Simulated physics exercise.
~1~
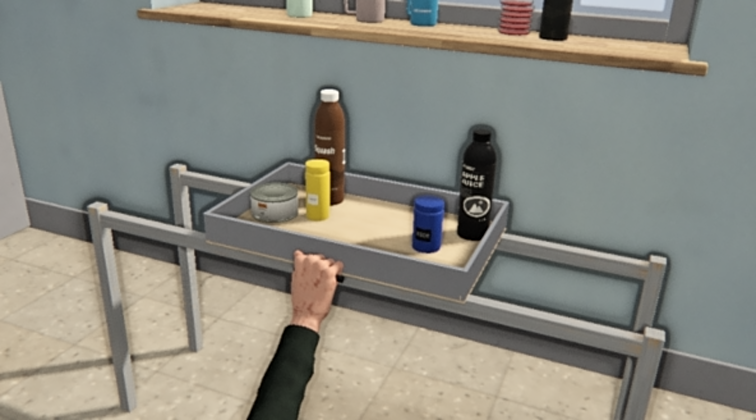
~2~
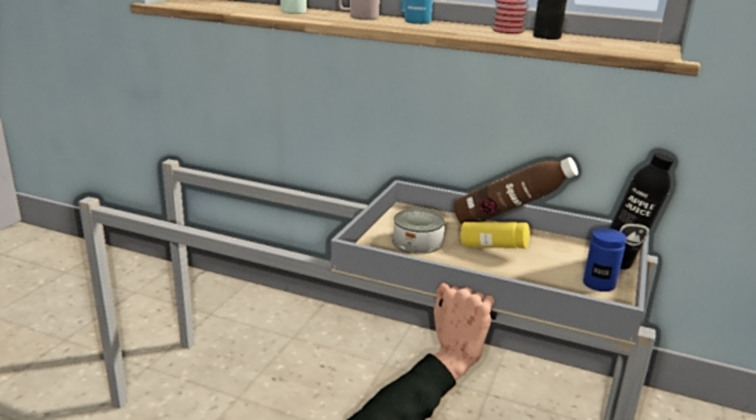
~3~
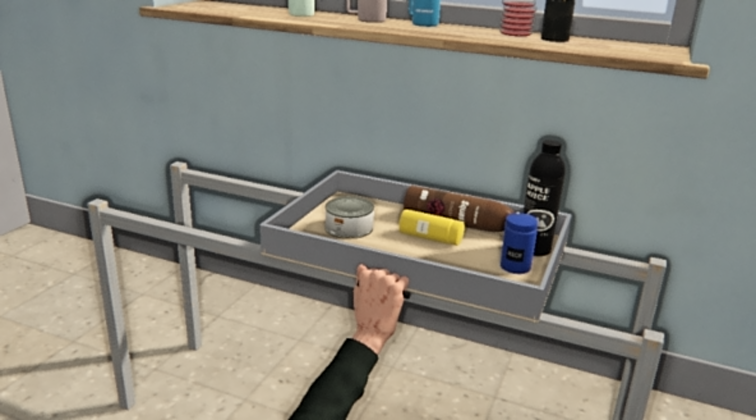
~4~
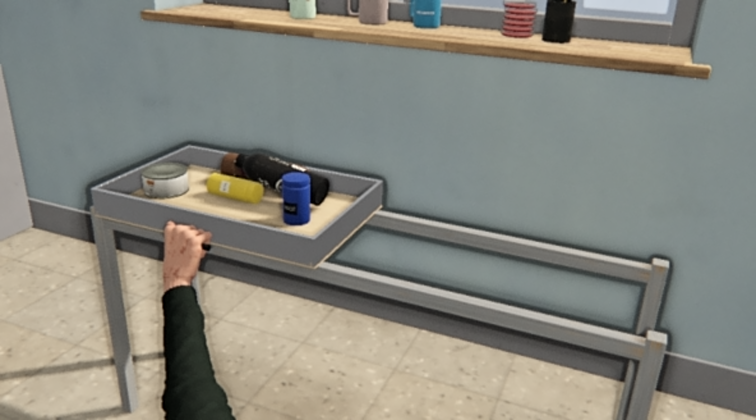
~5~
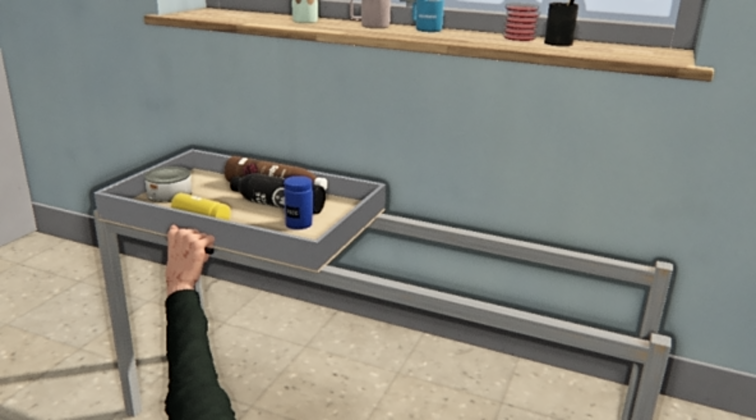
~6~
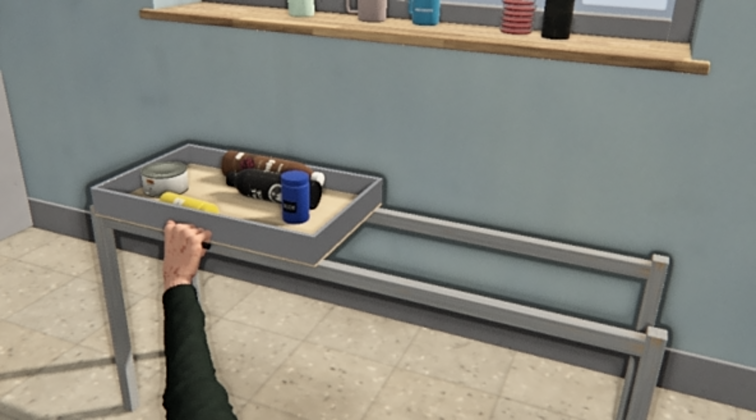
A hand slid a gray tray of bottles and containers right along its frame, tipping the brown bottle and yellow shaker, then pushed it to the far left, where the black bottle toppled too, leaving the blue jar and white tub upright.
